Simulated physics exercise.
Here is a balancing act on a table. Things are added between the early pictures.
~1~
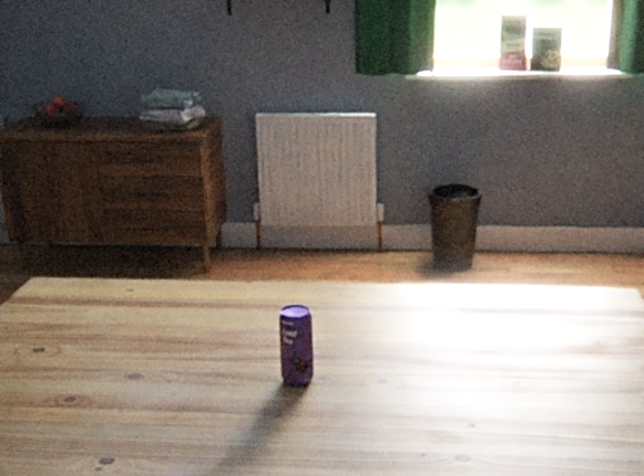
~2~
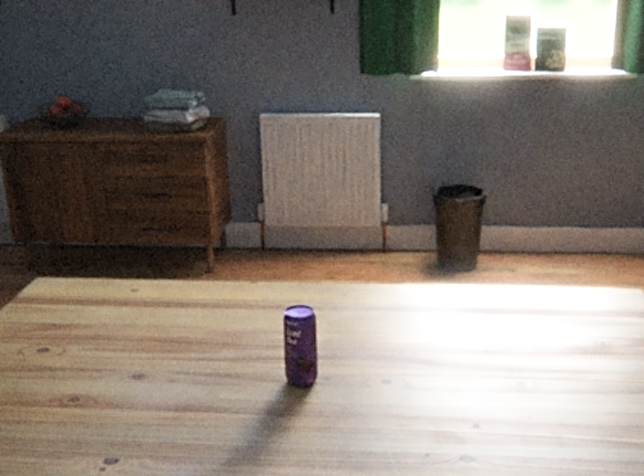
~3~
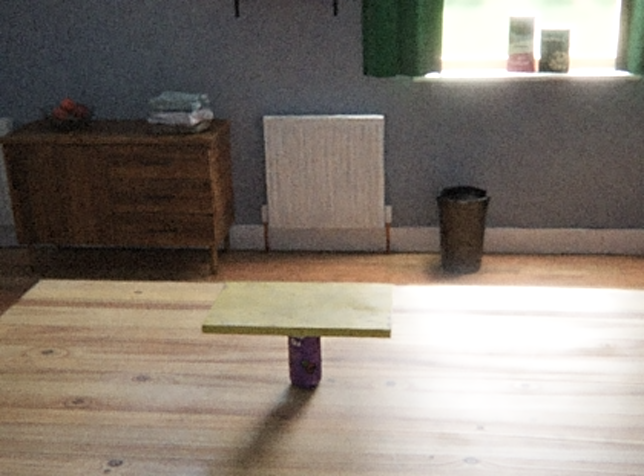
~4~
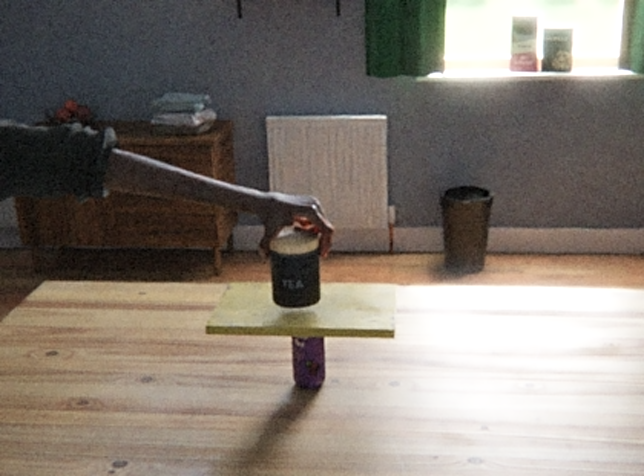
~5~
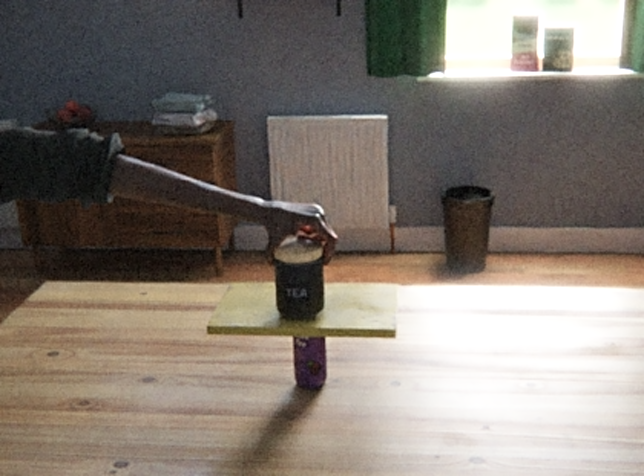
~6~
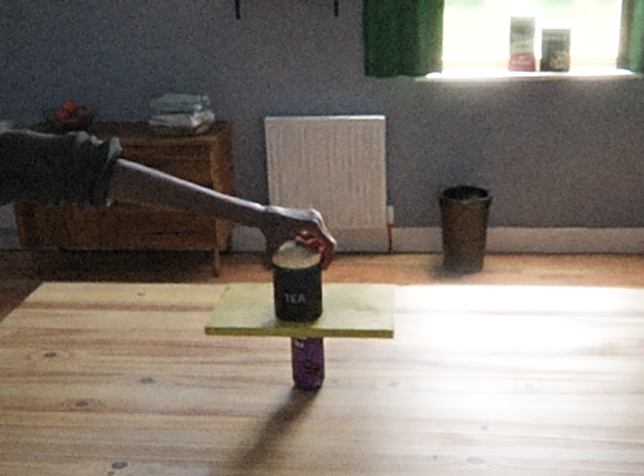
The footage shows a purple can standing on a wooden table, then a yellow board lying across its top. A hand reaches in from the left and lowers a black jar labelled tea onto the board, keeping hold of it.
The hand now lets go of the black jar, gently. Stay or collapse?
The stack keeps its balance.
Then, 0.30 s later than the last frame, all is still.
Then, 0.70 s later than the last frame, black jar resting near (298, 282).
When it is over, all 3 as before. End places, in pixels of the last picture, black jar near (298, 282). The stack holds.
